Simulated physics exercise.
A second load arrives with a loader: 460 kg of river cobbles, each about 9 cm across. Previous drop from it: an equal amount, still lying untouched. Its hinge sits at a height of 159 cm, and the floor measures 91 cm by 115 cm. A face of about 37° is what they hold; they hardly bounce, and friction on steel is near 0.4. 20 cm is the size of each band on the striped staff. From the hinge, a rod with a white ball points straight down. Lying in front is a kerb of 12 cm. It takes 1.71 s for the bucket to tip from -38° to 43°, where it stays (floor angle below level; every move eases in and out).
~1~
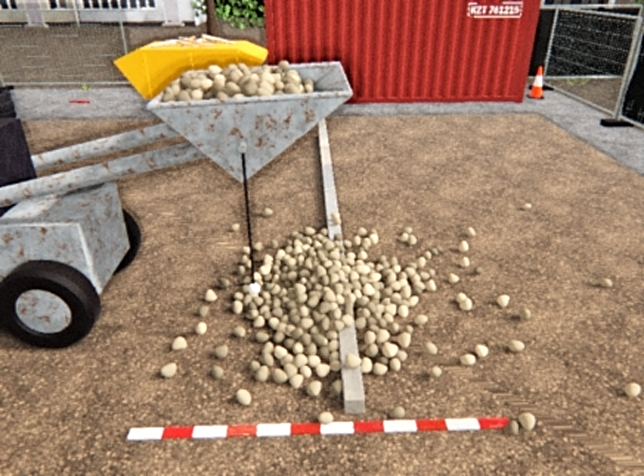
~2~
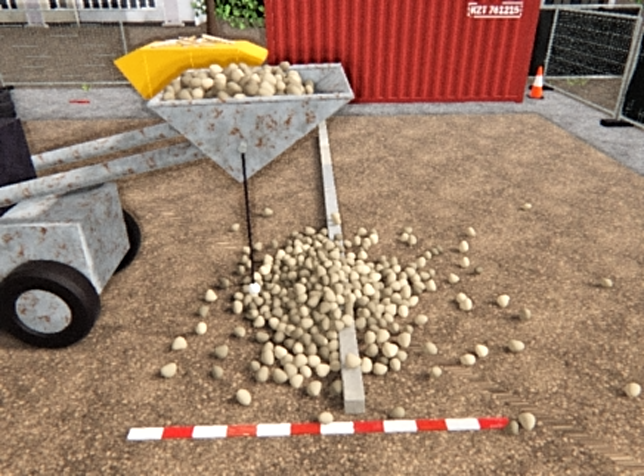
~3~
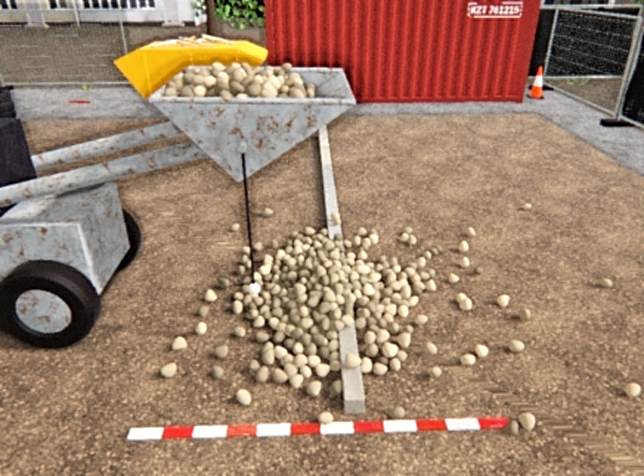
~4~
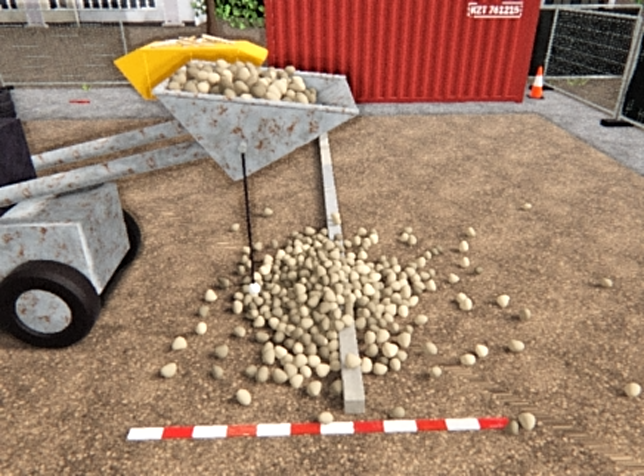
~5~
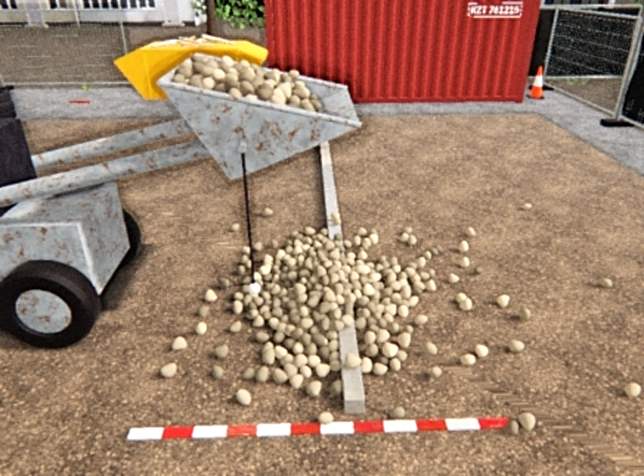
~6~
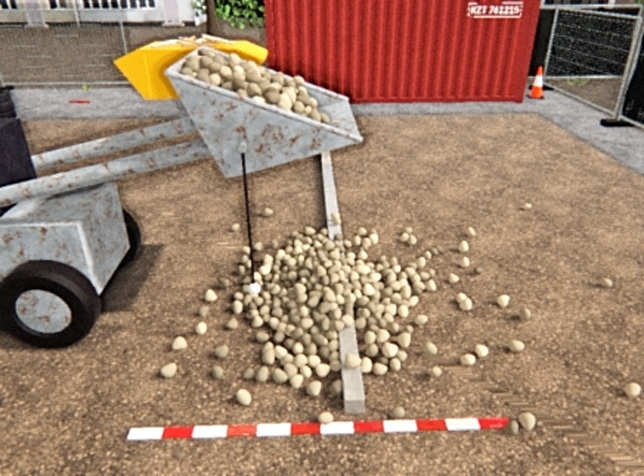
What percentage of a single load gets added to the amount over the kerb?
94 %.
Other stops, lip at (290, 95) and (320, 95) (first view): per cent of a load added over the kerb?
Case one about 55 %, case two about 75 %.
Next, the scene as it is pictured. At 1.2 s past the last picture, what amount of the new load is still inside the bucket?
About 20 per cent.
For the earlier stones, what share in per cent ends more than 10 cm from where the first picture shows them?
Some 15 percent, give or take.
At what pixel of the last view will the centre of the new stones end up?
I'd say close to (403, 285).
Then, 0.7 s after the last picture the floor is at 30°; in per cent of one load, 94 in the bucket, 77 on this side of the kerb, 30 over the kerb; the foremost stones are at (520, 272).
Then, 1.2 s after the last picture the floor is at 43°; in per cent of one load, 22 in the bucket, 95 on this side of the kerb, 84 over the kerb; the foremost stones are at (520, 272).
Then, 1.6 s after the last picture the floor is at 43°; in per cent of one load, 0 in the bucket, 85 on this side of the kerb, 116 over the kerb; the foremost stones are at (522, 274).
Then, 4.3 s after the last picture the floor is at 43°; in per cent of one load, 0 in the bucket, 78 on this side of the kerb, 123 over the kerb; the foremost stones are at (576, 311). Net gain over the kerb, 94.
